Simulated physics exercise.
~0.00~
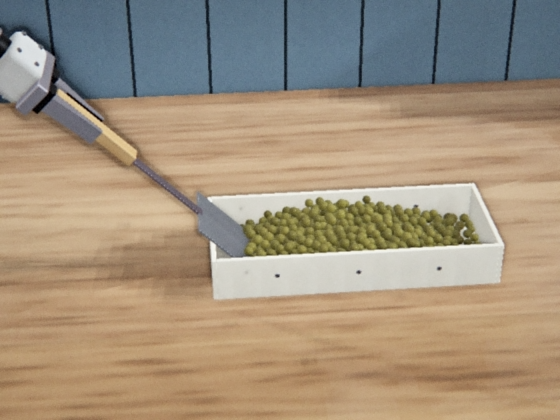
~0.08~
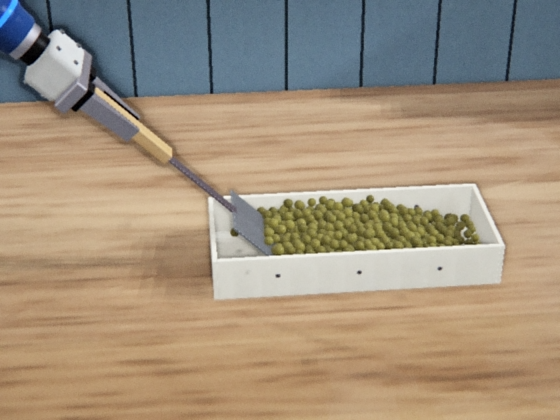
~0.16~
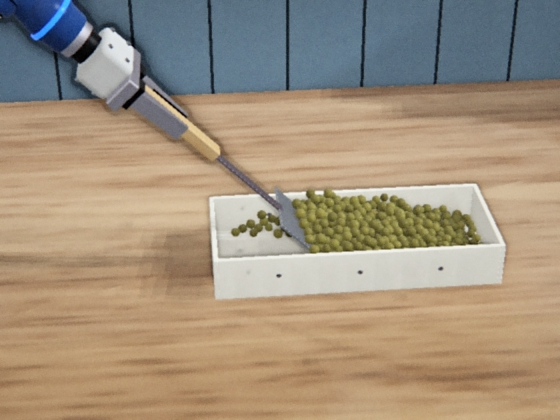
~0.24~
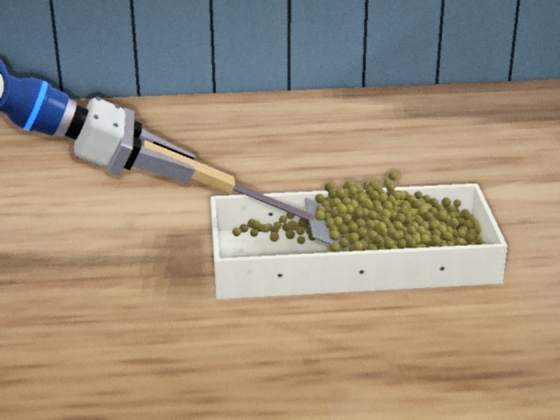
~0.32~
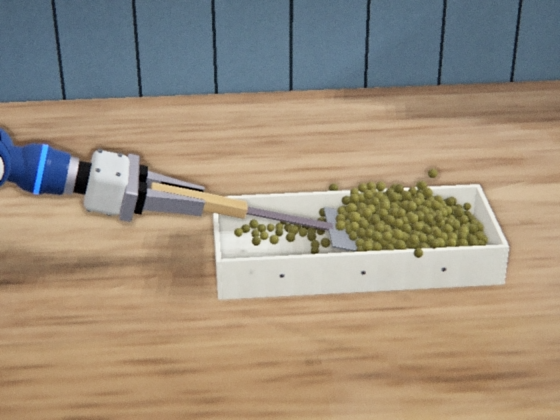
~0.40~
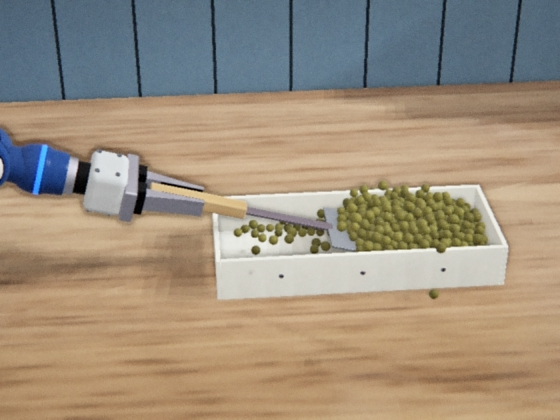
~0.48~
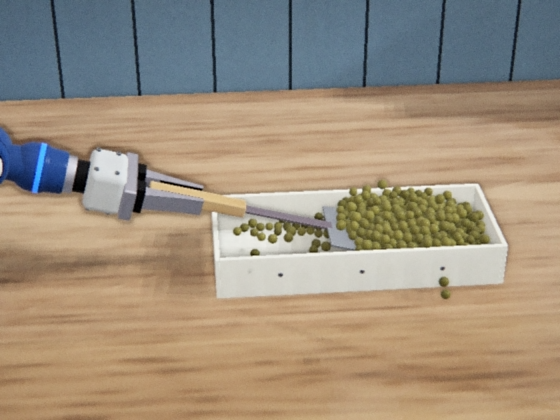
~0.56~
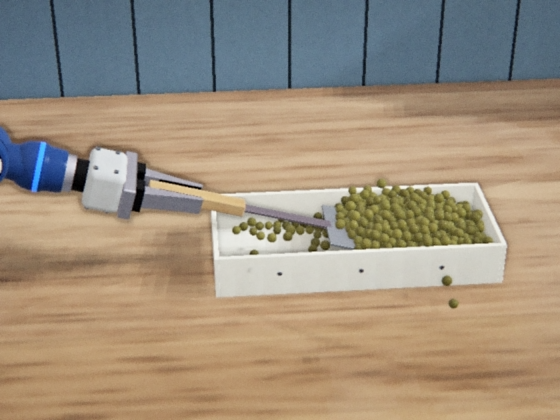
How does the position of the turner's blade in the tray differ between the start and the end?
At the start the blade is at the left end of the tray, and by the end it is near the middle, farther right, against the heaped beads.
